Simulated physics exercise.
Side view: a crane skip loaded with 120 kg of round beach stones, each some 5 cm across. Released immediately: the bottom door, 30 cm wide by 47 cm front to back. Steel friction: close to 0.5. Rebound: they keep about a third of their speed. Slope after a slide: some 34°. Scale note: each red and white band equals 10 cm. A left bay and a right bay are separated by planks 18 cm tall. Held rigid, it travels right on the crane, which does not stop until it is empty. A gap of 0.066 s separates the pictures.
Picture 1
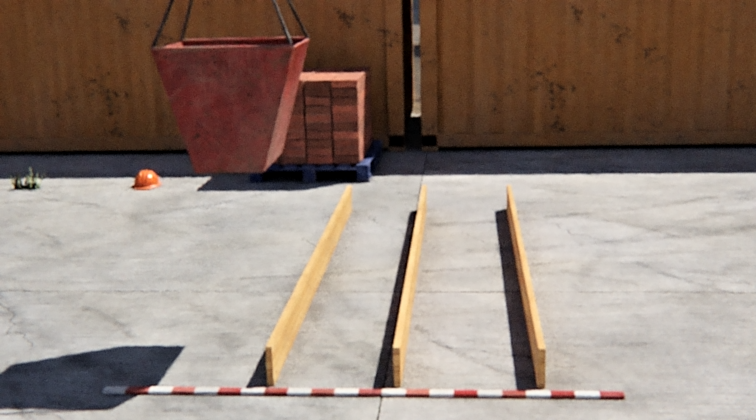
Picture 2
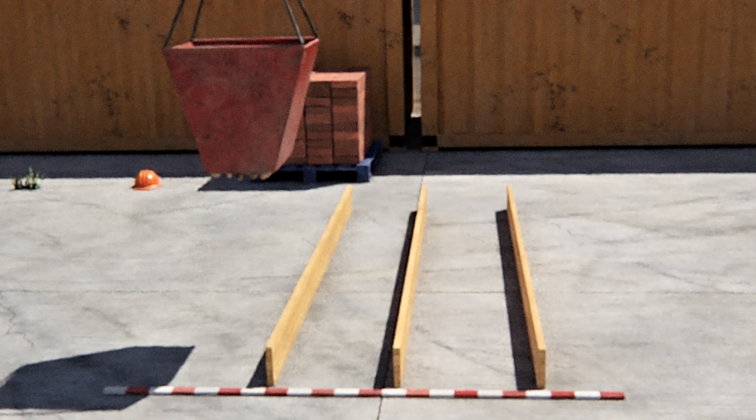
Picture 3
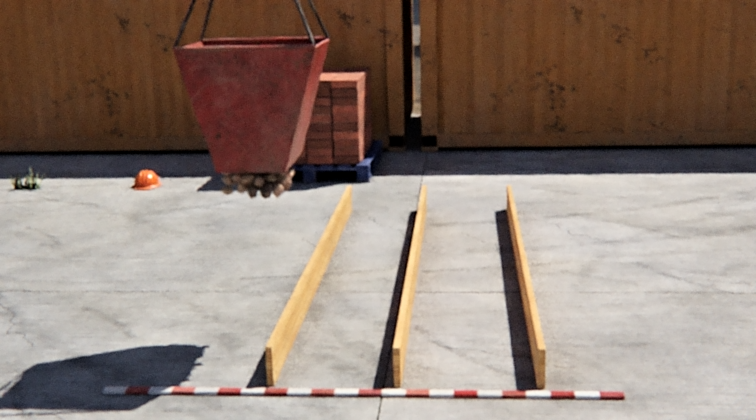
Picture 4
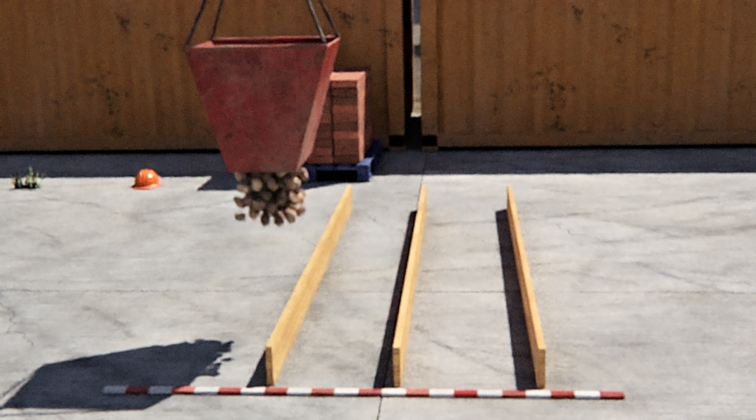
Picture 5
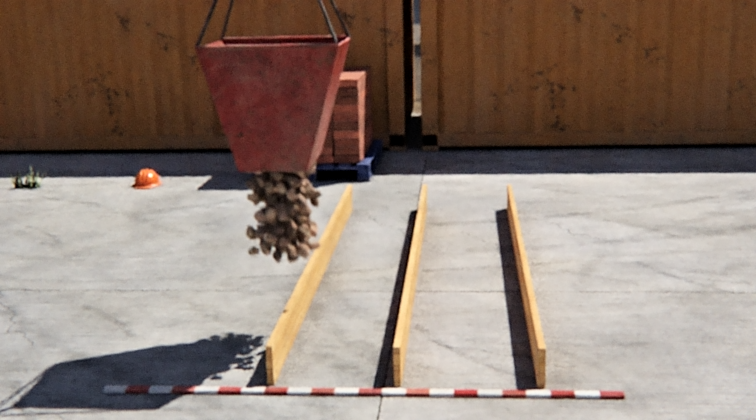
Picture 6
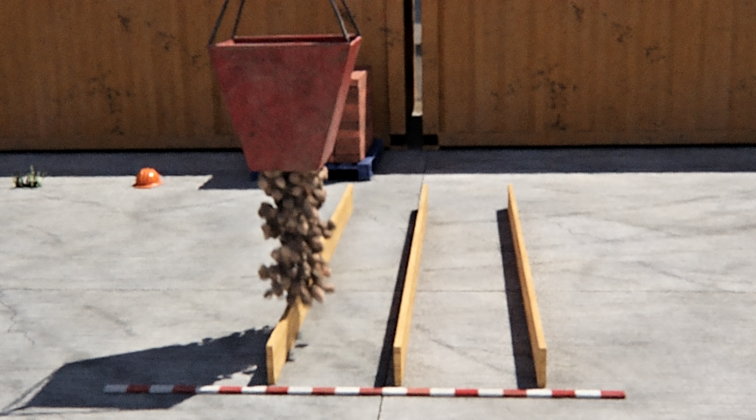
A red crane skip hanging from cables glides slowly right above a concrete yard, passing in front of a stack of bricks. Round brown stones begin dropping from its underside, and the stream lengthens downward as the skip keeps moving, reaching in front of the leftmost of three upright wooden planks.
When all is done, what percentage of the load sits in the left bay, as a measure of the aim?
I would say 94 per cent.
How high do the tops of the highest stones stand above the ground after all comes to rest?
The topmost stones rest about 22 cm above the ground.
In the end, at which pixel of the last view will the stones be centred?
About (352, 324).
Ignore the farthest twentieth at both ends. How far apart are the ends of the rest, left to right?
Horizontal spread approx 50 cm.
Then, 0.4 s after the last picture, 0 % in the crane skip, 4 % falling or lying left of the bays, 96 % falling or lying in the left bay; the stones farthest right are at (399, 308).
Then, 0.8 s after the last picture, 0 % in the crane skip, 4 % falling or lying left of the bays, 94 % falling or lying in the left bay, 2 % falling or lying in the right bay; the stones farthest right are at (487, 329).
Then, 1.4 s after the last picture, 0 % in the crane skip, 4 % falling or lying left of the bays, 94 % falling or lying in the left bay, 2 % falling or lying in the right bay; the stones farthest right are at (507, 328).
Then, 2.3 s after the last picture, 0 % in the crane skip, 4 % falling or lying left of the bays, 94 % falling or lying in the left bay, 2 % falling or lying in the right bay; the stones farthest right are at (507, 328).
Then, 4.2 s after the last picture, 0 % in the crane skip, 4 % left of the bays, 94 % in the left bay, 2 % in the right bay; the stones farthest right are at (507, 328).
